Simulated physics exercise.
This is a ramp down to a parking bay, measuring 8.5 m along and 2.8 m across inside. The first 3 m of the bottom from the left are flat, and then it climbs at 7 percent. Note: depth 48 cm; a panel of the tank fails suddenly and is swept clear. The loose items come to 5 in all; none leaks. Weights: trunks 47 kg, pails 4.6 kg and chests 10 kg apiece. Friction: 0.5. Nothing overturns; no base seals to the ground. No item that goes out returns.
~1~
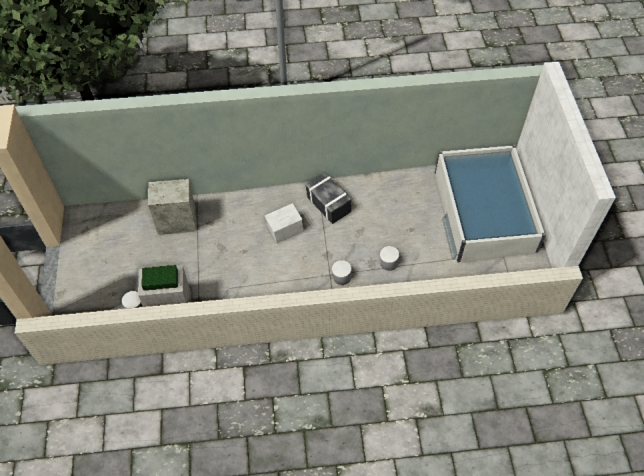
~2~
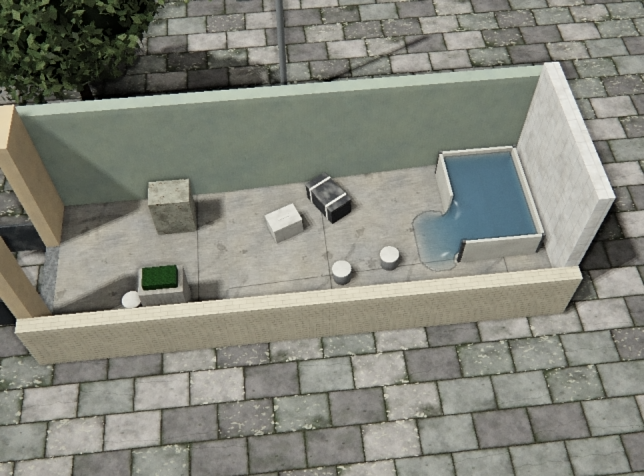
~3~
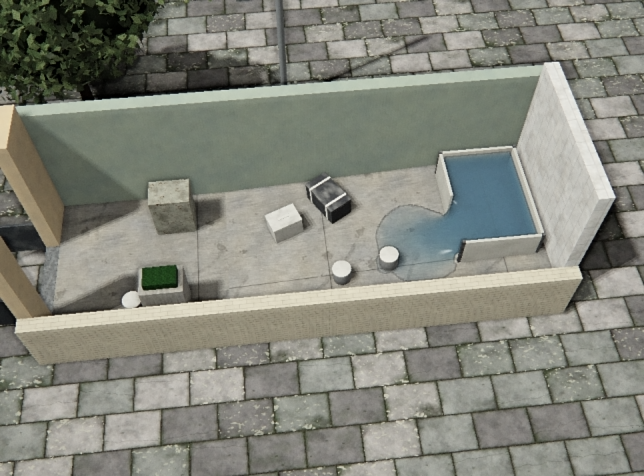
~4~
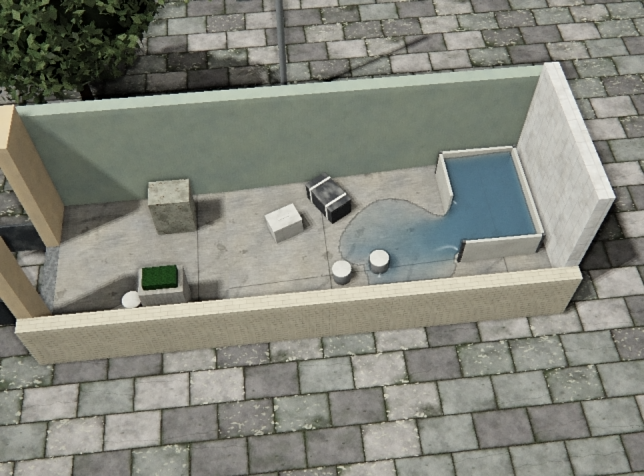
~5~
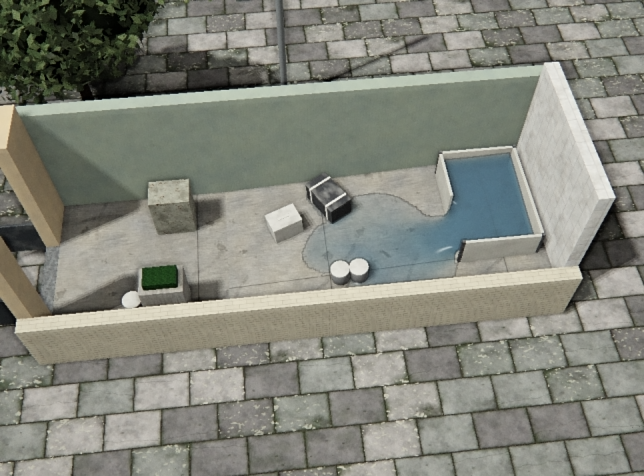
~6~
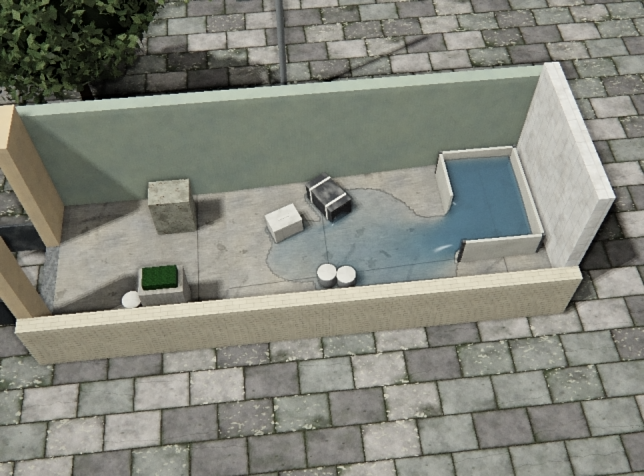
In a walled concrete enclosure set on grey paving, blue water fills a tank at the right end until it breaks out through an opening on the tank's left side. The shallow pool spreads leftward across the floor, pushing the right-hand white pail toward its neighbour, and then both shift slightly left.
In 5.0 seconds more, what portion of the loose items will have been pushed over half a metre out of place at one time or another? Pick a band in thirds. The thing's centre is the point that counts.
Band: One to two thirds.
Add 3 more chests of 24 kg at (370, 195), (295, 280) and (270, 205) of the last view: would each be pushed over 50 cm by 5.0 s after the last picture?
One by one they come out lesser, larger, lesser.
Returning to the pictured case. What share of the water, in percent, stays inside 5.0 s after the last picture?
Somewhere near 76 percent, give or take.
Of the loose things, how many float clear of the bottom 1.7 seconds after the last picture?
Count at that moment: 2.
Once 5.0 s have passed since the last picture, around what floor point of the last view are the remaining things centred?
Around (206, 250).
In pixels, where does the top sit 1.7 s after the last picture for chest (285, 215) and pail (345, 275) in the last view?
I'd say close to (253, 204) and close to (199, 306).
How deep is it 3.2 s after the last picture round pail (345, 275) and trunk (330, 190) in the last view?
Around 17 cm and 3 cm.
Then, 0.4 s after the last picture 2 of 5 are over 50 cm from their spots; 1 afloat.
Then, 1.7 s after the last picture 3 of 5 are over 50 cm from their spots; 2 afloat.
Then, 3.2 s after the last picture 3 of 5 are over 50 cm from their spots; 2 afloat.
Then, 5.0 s after the last picture 3 of 5 are over 50 cm from their spots, and 3 have been at some point; 2 afloat.
